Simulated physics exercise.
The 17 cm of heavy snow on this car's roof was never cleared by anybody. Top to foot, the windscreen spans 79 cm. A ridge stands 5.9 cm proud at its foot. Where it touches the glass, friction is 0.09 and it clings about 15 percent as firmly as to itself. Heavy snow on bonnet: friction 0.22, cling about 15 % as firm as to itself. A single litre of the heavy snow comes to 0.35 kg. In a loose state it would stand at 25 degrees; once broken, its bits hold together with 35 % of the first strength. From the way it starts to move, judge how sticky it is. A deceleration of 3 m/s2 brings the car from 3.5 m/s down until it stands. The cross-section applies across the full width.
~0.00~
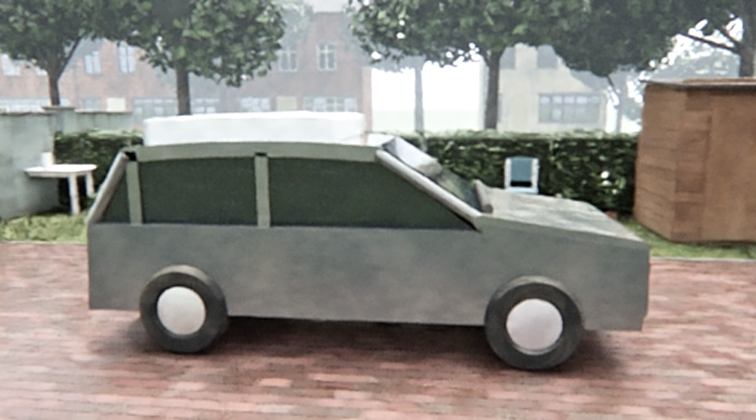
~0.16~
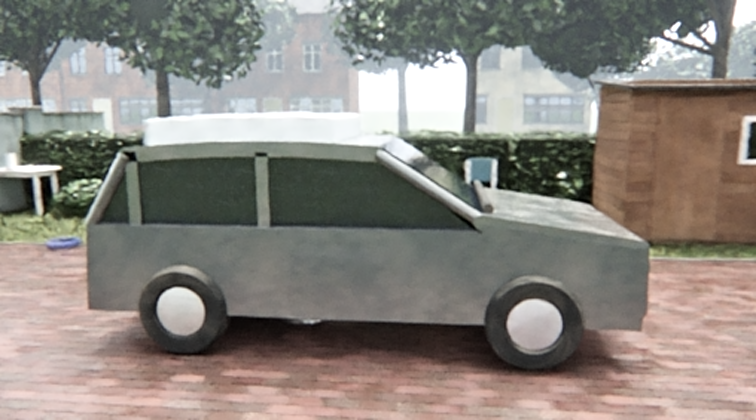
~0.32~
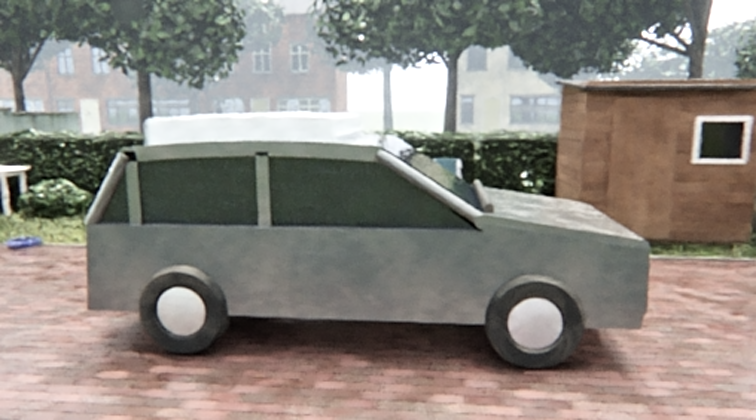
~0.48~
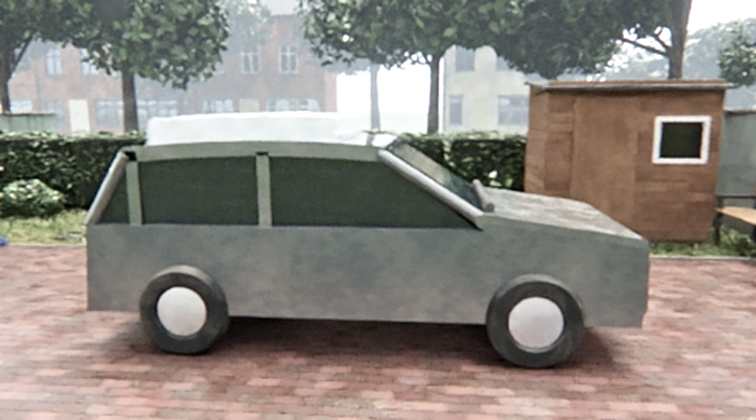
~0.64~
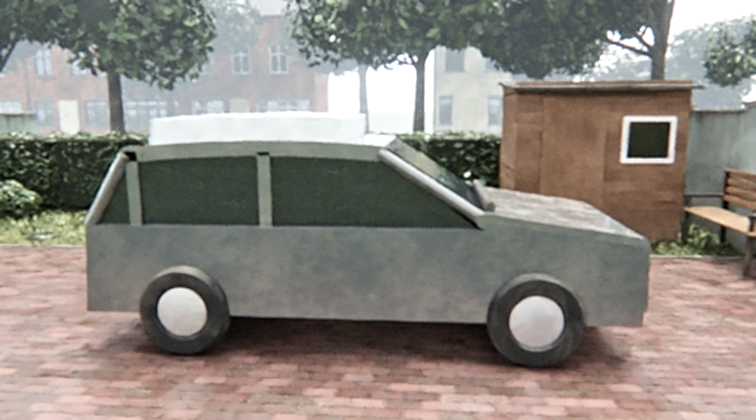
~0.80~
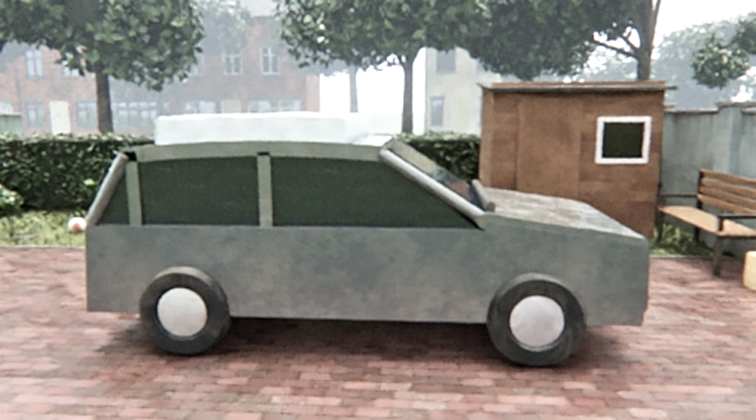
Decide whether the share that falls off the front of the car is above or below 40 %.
That one works out below 40 %.
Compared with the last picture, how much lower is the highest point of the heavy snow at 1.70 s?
Around 0 centimetres, give or take.
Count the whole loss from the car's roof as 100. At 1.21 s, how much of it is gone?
Share so far: Roughly 0 percent.
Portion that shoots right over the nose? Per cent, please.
I'd put it at around 4 per cent.
By 1.21 s, all of the snow is on the roof, none on the glass, none on the bonnet and none has gone off the nose.
By 1.70 s, 89 % of the snow is on the roof, 11 % on the glass, none on the bonnet and none has gone off the nose.
By 2.18 s, 89 % of the snow is on the roof, 5 % on the glass, 7 % on the bonnet and none has gone off the nose.
By 2.67 s, 89 % of the snow is on the roof, 5 % on the glass, 6 % on the bonnet and none has gone off the nose.
By 3.20 s, at the end, 89 % of the snow is on the roof, 5 % on the glass, 3 % on the bonnet and 4 % has gone off the nose.
